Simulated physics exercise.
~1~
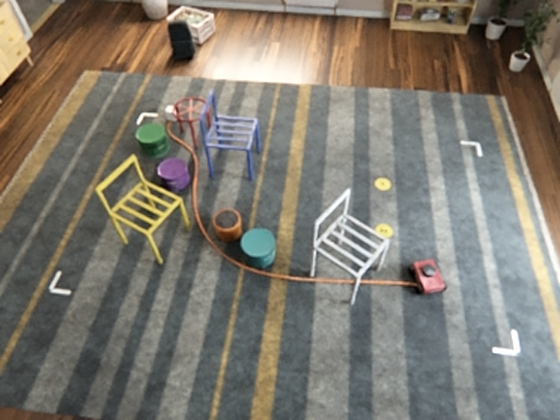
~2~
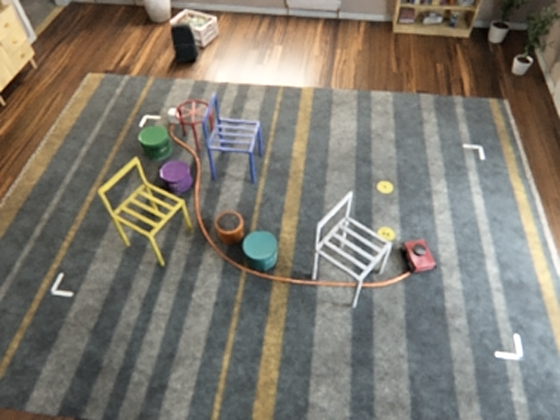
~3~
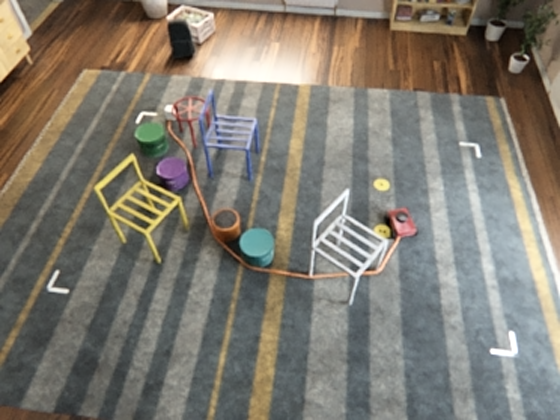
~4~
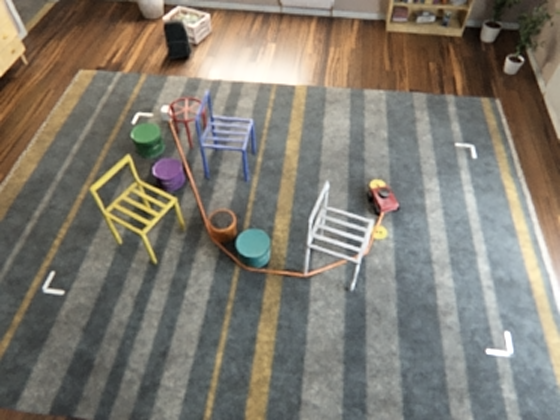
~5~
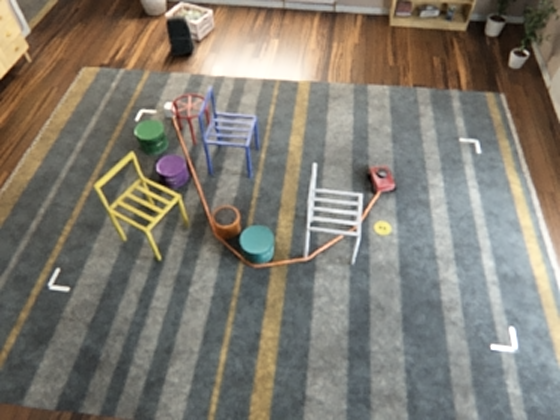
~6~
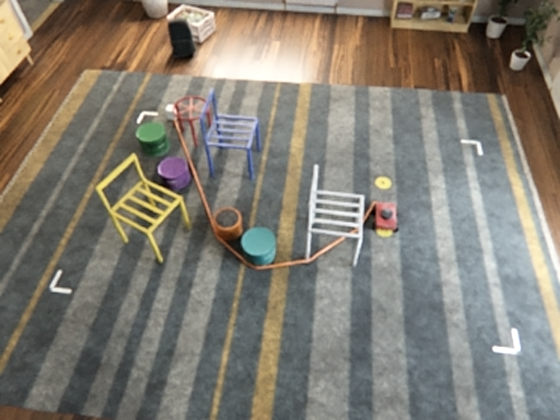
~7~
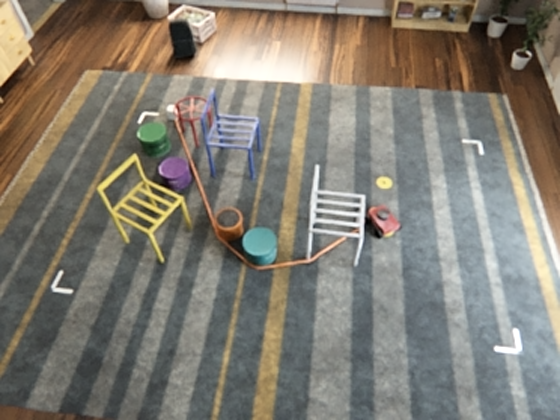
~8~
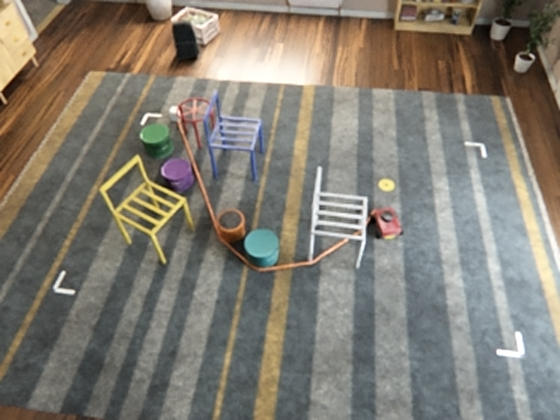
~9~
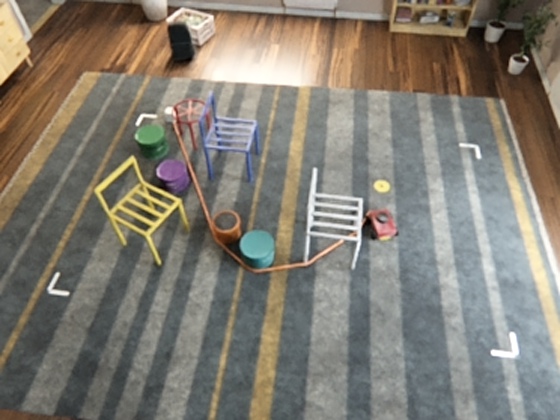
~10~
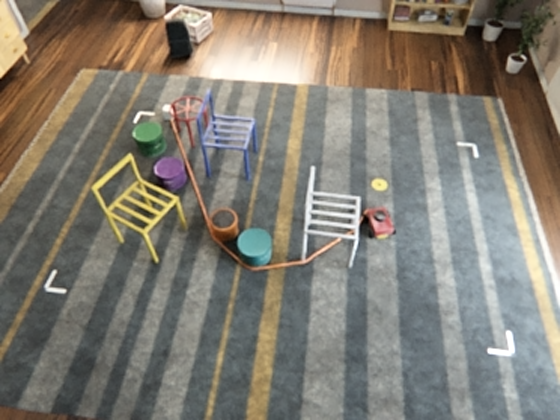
A small red cart on the right sits at the end of an orange lead on a grey-and-gold striped rug in a wood-floored living room, seen from high above. The lead curves from a red stool at upper left past green, purple and teal buckets, an orange pot and yellow, blue and white chairs. The cart moves left, then up past the yellow dots, drawing the lead tight. The white chair turns and shifts slightly up. The cart then backs down to the lower dot and stops, the chair still turned and the other things standing.
